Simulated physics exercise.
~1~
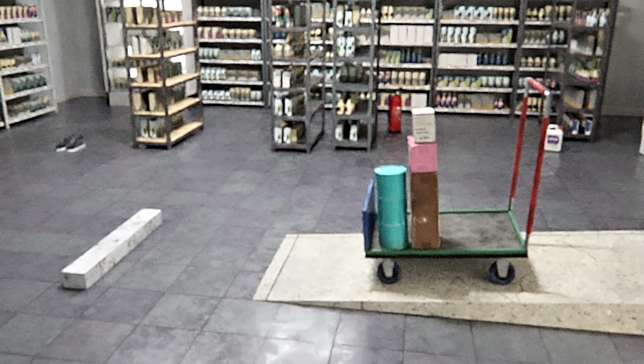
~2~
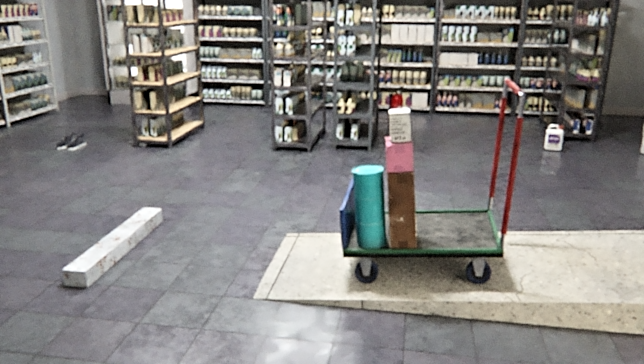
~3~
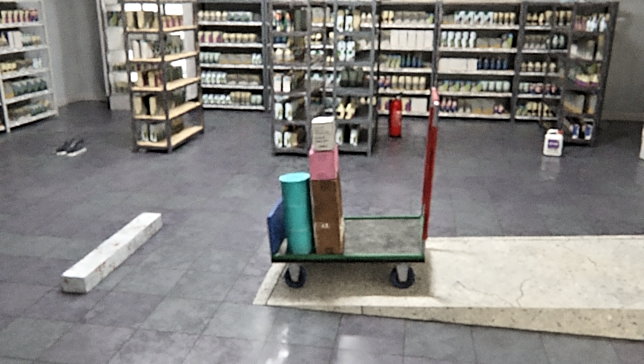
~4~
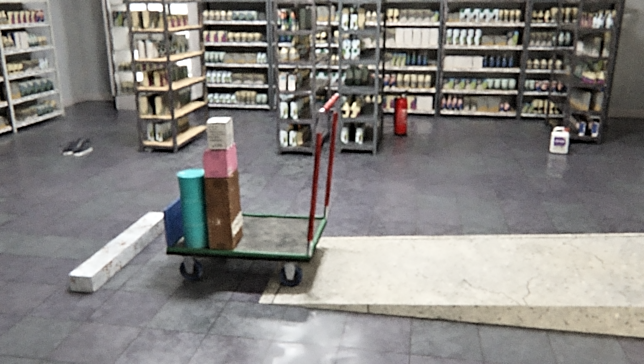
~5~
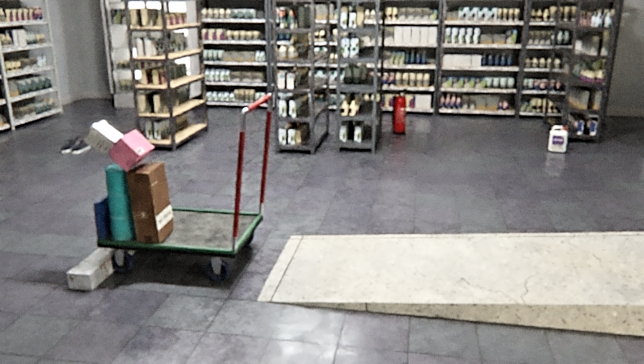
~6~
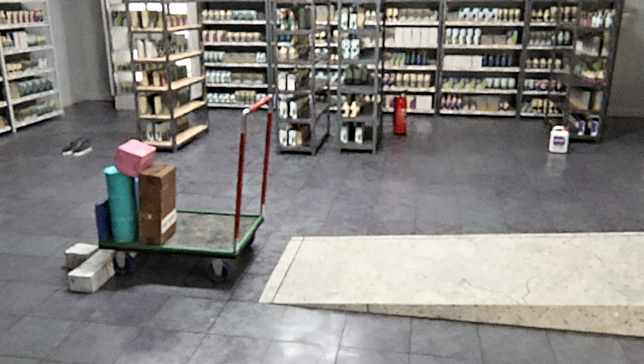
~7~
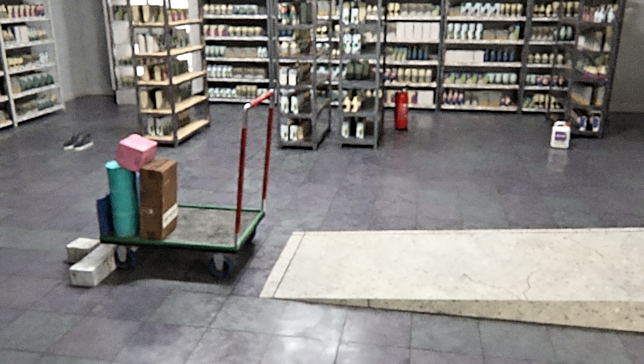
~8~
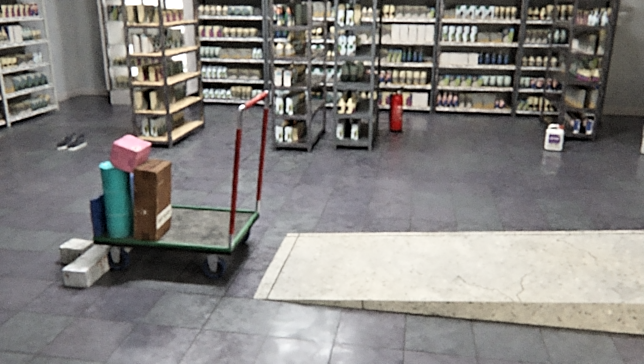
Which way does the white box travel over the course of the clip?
It moves to the left, riding on the trolley and then tumbling off the front at the kerb.
